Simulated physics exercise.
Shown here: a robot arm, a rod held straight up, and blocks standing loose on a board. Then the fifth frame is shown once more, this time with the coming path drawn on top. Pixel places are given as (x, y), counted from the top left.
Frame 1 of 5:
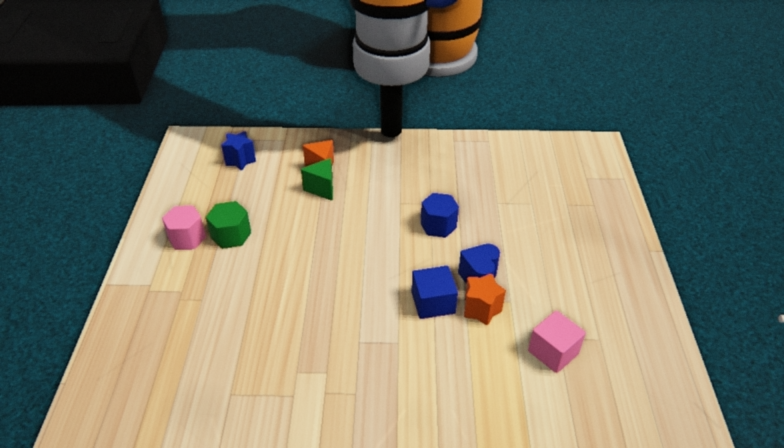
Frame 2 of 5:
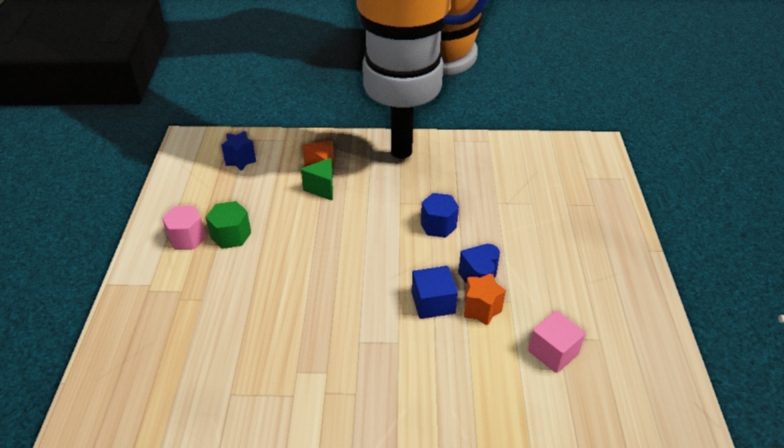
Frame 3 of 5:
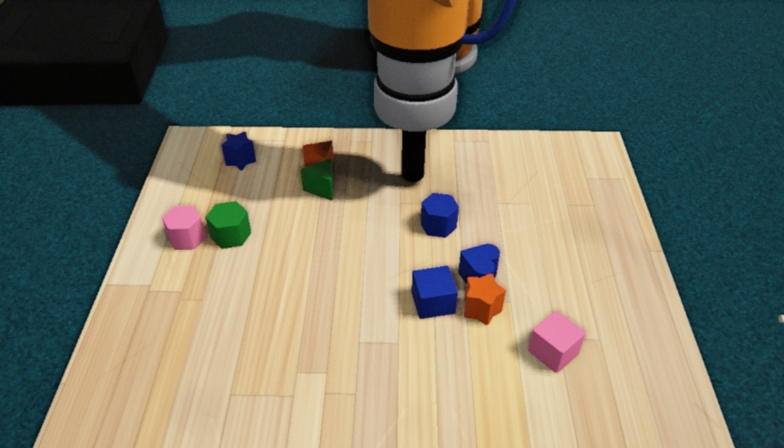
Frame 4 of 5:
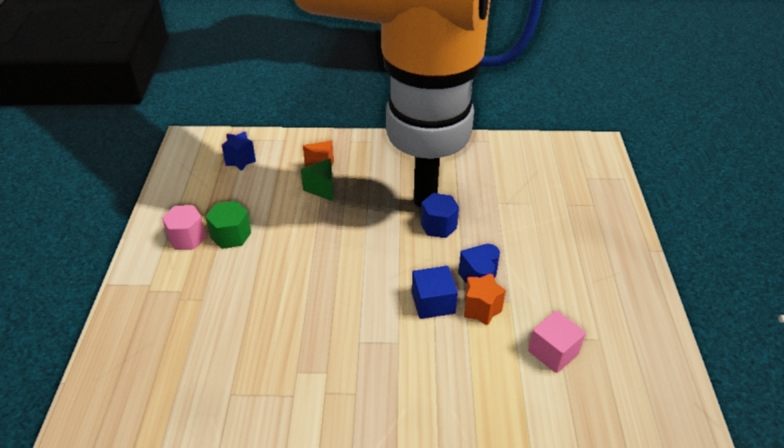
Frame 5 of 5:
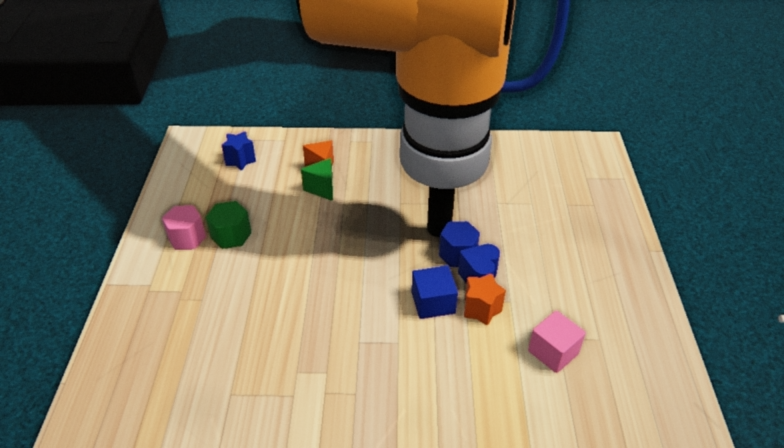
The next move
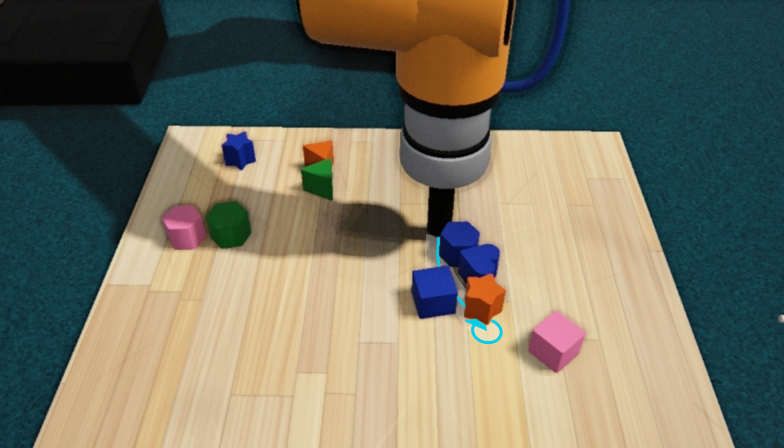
A robot arm moves its rod down the board and pushes the blue six-sided block toward the blue heart block.
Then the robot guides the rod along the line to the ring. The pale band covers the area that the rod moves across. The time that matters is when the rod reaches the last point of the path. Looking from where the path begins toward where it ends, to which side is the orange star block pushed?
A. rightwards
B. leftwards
It's B.
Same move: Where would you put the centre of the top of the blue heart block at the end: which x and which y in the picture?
The centre of its top will be at (533, 268).
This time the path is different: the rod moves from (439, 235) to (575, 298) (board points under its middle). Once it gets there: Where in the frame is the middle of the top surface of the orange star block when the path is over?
If I read the scene right, the answer is (486, 309).
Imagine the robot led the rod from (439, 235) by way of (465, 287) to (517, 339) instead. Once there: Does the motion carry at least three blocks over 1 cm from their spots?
Yes.
Path on the board, from (439, 235) by way of (439, 267) and (459, 299) to (487, 331).
On the path given first. One third of the way, rod (440, 261); blue six-sided block (471, 256), turned 50° anticlockwise; blue heart block (504, 269), turned 30° anticlockwise; orange star block (489, 293), turned 35° clockwise.
Two thirds of the way, rod (460, 293); blue four-sided block (436, 295), turned 50° clockwise; blue six-sided block (494, 276), turned 95° anticlockwise; blue heart block (527, 270), turned 80° anticlockwise; orange star block (500, 304), turned 85° clockwise.
At the end, rod (488, 325); blue four-sided block (436, 297), turned 60° clockwise; blue six-sided block (502, 279), turned 110° anticlockwise; blue heart block (533, 268), turned 90° anticlockwise; orange star block (520, 318), turned 85° clockwise; pink four-sided block in place.
